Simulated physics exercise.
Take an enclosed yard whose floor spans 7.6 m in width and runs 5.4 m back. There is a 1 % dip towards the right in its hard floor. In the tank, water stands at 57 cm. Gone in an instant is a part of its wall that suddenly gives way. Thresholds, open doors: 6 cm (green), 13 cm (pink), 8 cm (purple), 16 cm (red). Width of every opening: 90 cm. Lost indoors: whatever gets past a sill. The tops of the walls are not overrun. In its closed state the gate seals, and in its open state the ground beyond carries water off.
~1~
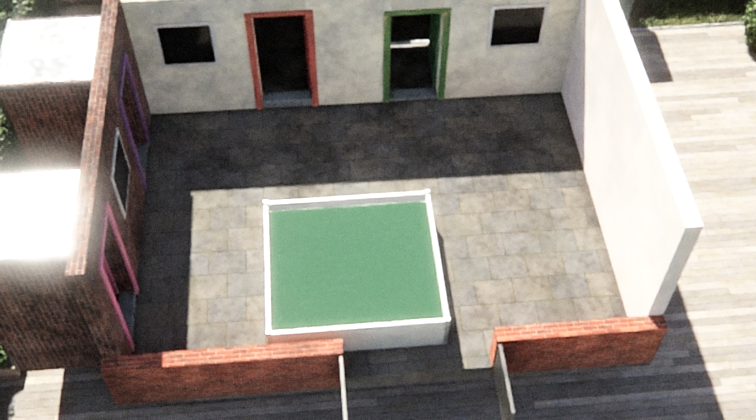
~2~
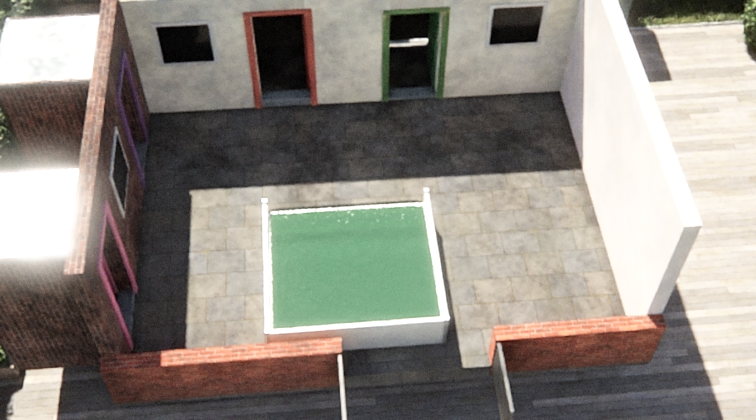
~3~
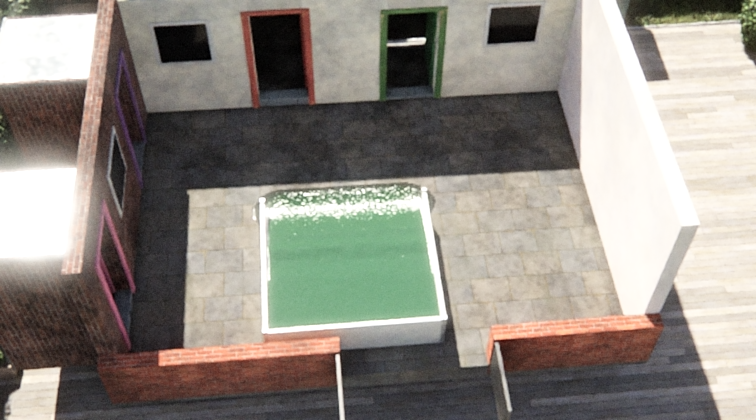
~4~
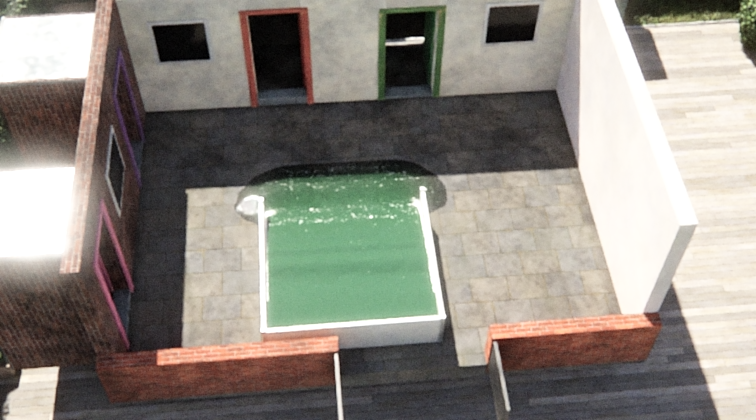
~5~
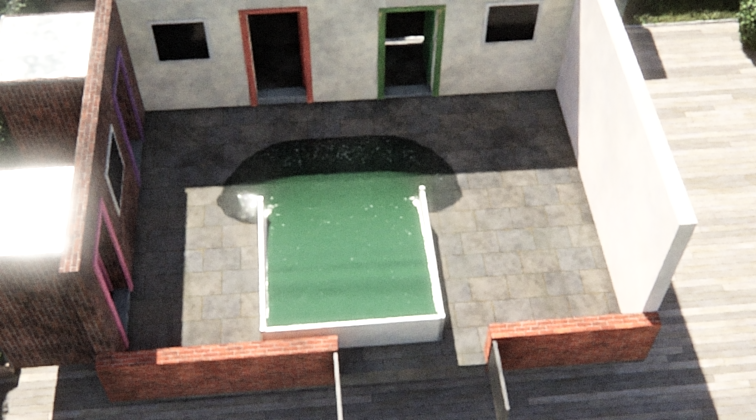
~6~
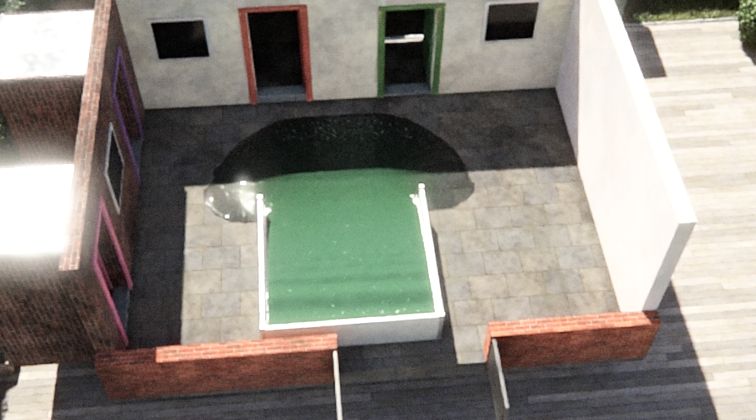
The footage shows a walled, paved yard with a white-sided tank of green water; the tank's far wall vanishes, and water pours out over the paving toward the red and green doorways, spreading in a widening dark, rounded sheet.
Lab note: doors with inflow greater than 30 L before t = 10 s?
Green door greater, pink door not greater, purple door greater, red door greater.
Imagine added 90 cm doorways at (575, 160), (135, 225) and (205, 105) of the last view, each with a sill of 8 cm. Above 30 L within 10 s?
Taking them in order, the first gets enough, the second too little and the third enough.
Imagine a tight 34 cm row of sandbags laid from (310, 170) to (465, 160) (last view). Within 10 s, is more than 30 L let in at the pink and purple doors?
Then the pink door is short of it and the purple door is over the mark.
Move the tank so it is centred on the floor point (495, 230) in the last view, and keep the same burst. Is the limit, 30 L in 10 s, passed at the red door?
Then red falls short.
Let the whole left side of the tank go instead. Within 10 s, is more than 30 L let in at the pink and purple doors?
At pink the amount is higher than the mark, while at purple it is higher than the mark.
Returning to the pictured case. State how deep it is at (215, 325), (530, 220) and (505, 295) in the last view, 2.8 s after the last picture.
0, 0 and 0 cm.
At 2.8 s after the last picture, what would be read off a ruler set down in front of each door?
Depths in cm: Green 19, pink 0, purple 17, red 23.
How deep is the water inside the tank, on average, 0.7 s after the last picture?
The mean depth is around 34 cm.
Then, 0.7 s after the last picture water covers 35 % of the floor and is deepest (38 cm) near (334, 105); green door 16 cm at the sill, 18 L in, pink door not reached, purple door not reached, red door 28 cm at the sill, 11 L in.
Then, 1.5 s after the last picture water covers 45 % of the floor and is deepest (37 cm) near (334, 105); green door 26 cm at the sill, 101 L in, pink door not reached, purple door not reached, red door 32 cm at the sill, 60 L in.
Then, 2.8 s after the last picture water covers 50 % of the floor and is deepest (34 cm) near (546, 94); green door 19 cm at the sill, 229 L in, pink door not reached, purple door 17 cm at the sill, 10 L in, red door 23 cm at the sill, 131 L in.
Then, 5.3 s after the last picture water covers 90 % of the floor and is deepest (20 cm) near (624, 327); green door 10 cm at the sill, 302 L in, pink door 4 cm at the sill, 0 L in, purple door 12 cm at the sill, 74 L in, red door 9 cm at the sill, 144 L in.
Then, 9.3 s after the last picture water covers 95 % of the floor and is deepest (14 cm) near (627, 337); green door 6 cm at the sill, 313 L in, pink door 10 cm at the sill, 0 L in, purple door 3 cm at the sill, 80 L in, red door 5 cm at the sill, 144 L in.
